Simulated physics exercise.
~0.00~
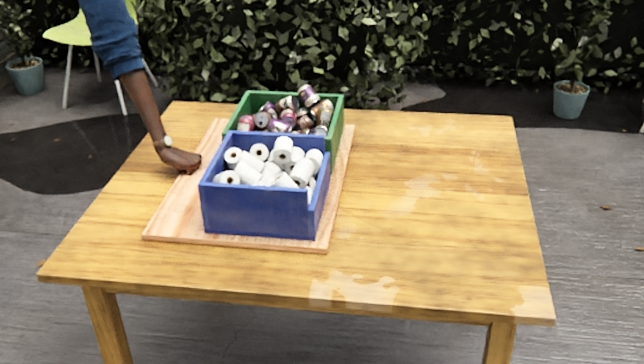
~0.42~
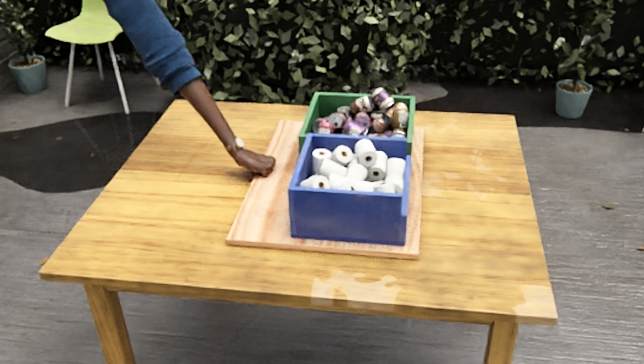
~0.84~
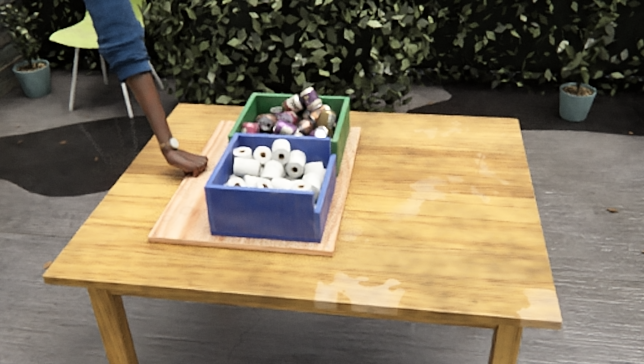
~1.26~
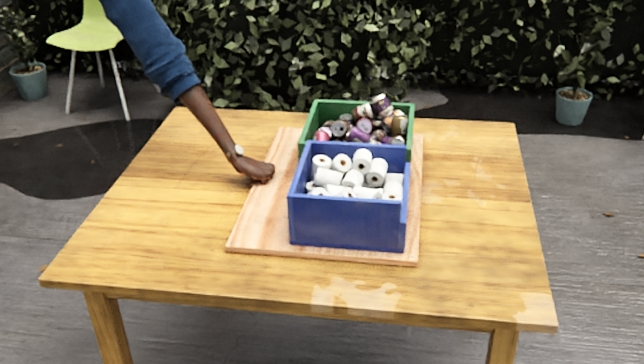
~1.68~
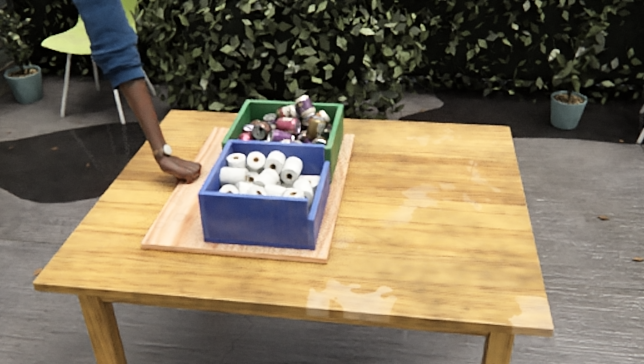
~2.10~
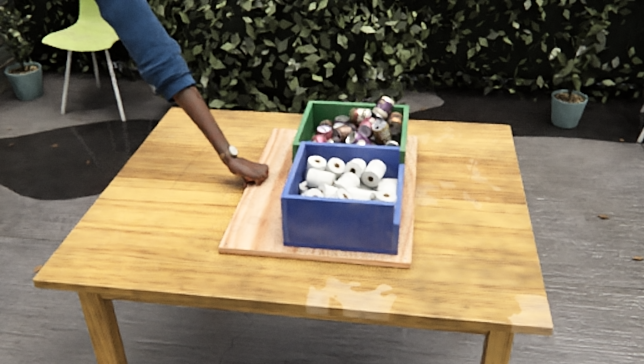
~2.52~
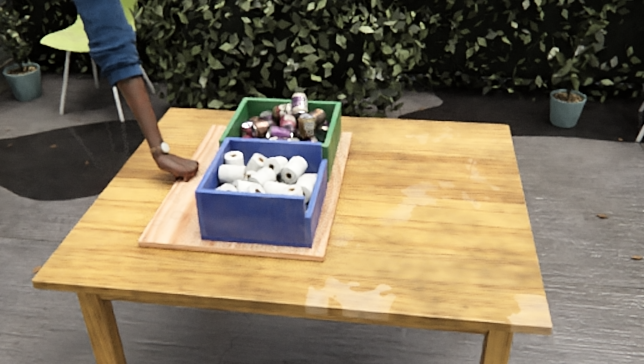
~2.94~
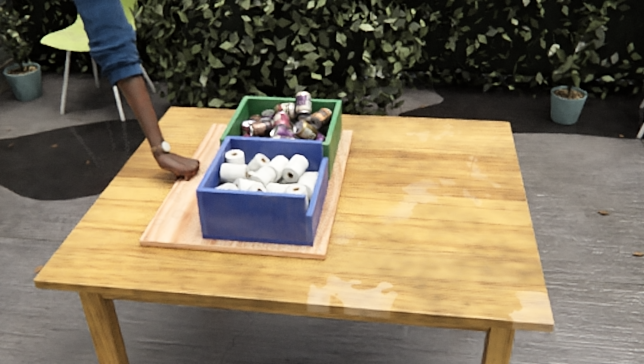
A hand slides a board holding two filled containers right and left, spilling nothing.
